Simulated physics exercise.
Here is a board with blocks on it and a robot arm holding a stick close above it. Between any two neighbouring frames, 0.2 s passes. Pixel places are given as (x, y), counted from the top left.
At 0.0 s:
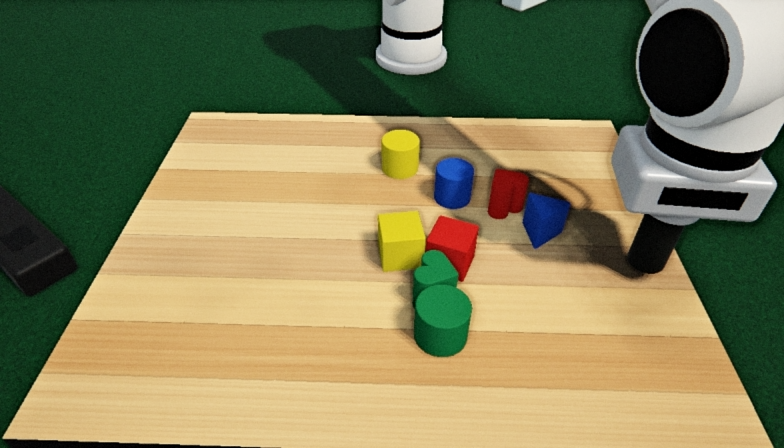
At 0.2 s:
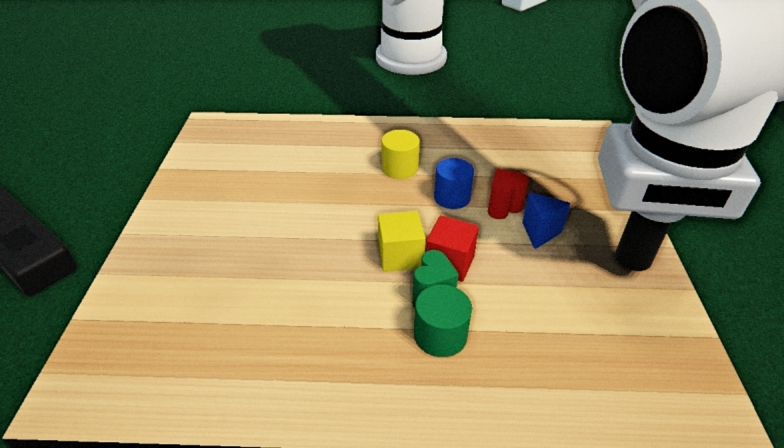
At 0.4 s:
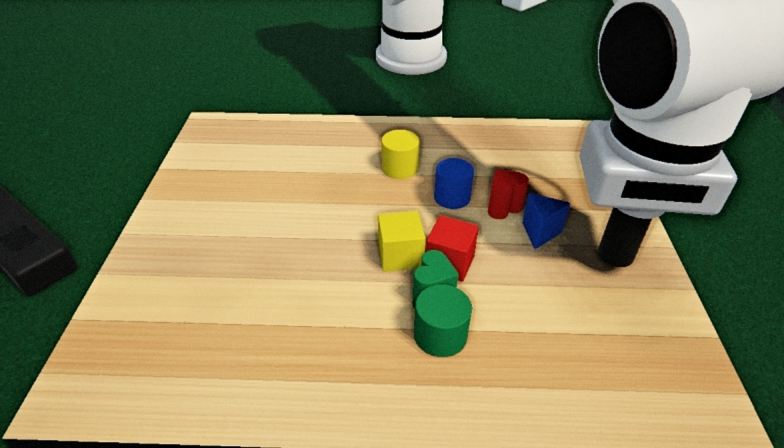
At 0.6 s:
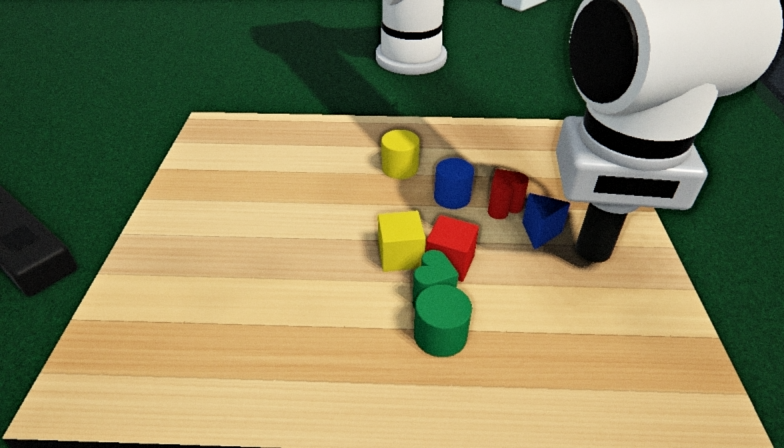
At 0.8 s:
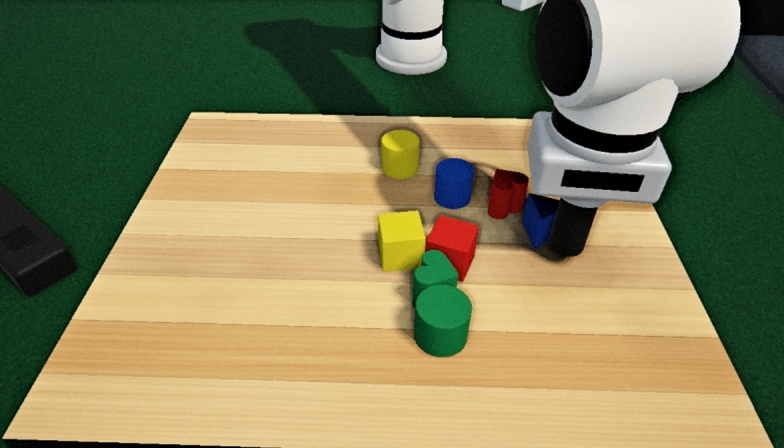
A white robot arm holding a black stick moved steadily left over the right side of a wooden board, coming up close to the blue block, while the colorful blocks all stayed put.
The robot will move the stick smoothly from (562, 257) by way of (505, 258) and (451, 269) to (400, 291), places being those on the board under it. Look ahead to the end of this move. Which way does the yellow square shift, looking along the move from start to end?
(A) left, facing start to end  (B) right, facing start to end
Answer: B.
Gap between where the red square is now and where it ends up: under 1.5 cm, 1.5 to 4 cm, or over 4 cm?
Travels over 4 cm.
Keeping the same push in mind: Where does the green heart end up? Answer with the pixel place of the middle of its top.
Roughly at (394, 290).
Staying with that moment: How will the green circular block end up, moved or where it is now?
If the stick follows that path, the green circular block stays in its place.
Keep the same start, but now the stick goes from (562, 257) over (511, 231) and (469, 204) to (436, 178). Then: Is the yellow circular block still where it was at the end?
The answer is no.
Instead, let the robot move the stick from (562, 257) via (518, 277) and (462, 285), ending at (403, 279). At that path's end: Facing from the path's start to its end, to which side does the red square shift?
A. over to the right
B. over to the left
(A)
The first path, step by step. One third of the way, stick (507, 246); blue three-sided block (544, 203), turned 20° clockwise.
Two thirds of the way, stick (451, 258); yellow square (373, 224), turned 20° clockwise; green heart (427, 269), turned 25° anticlockwise; red square (413, 235), turned 15° anticlockwise; blue three-sided block (544, 203), turned 20° clockwise.
At the end, stick (400, 279); yellow square (348, 217), turned 55° clockwise; green heart (394, 290), turned 65° anticlockwise; green circular block not moved; red square (370, 242), turned 25° clockwise; blue three-sided block (544, 203), turned 20° clockwise.
